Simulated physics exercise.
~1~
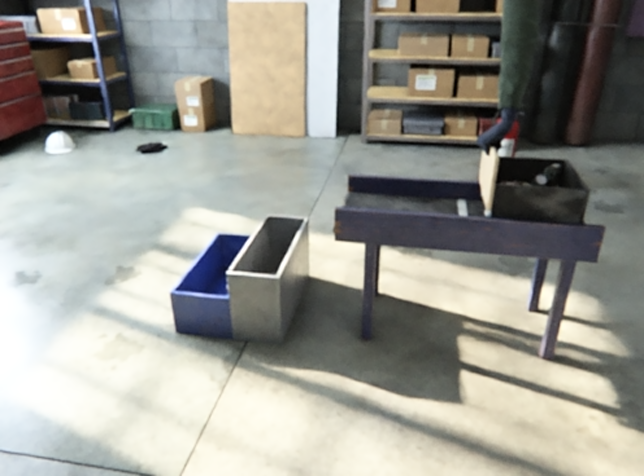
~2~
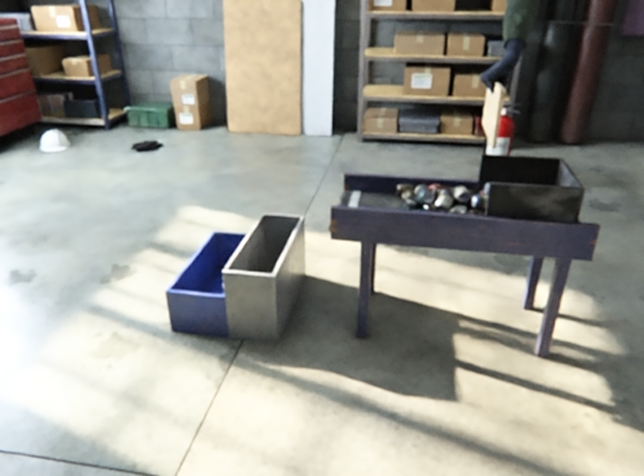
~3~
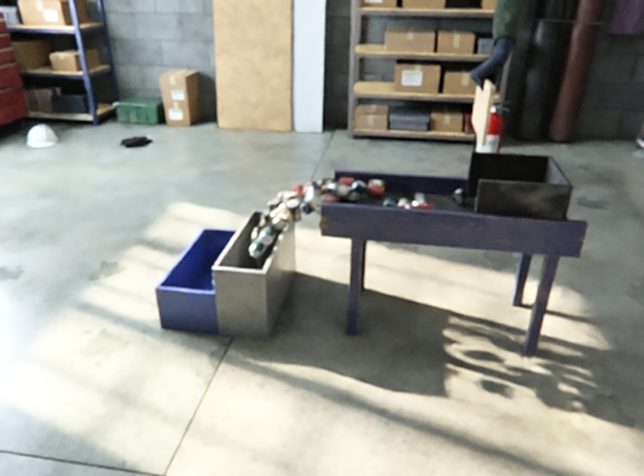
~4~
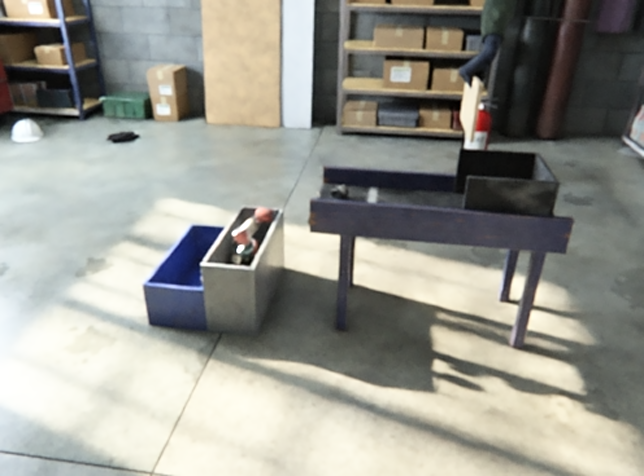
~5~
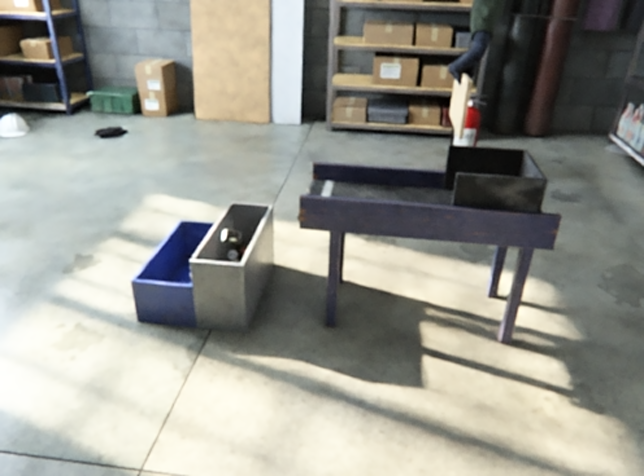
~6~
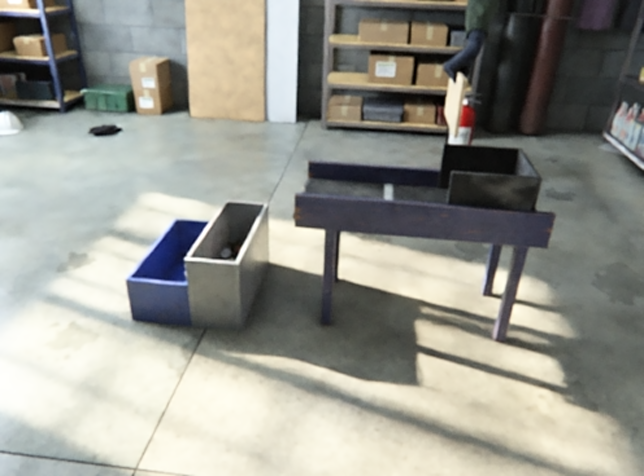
In a warehouse, a gate rises beside a black pen on a purple conveyor table, and a crowd of small cans rides left along the belt, spills off its end and drops into the grey box beside a blue tub, leaving the belt empty.
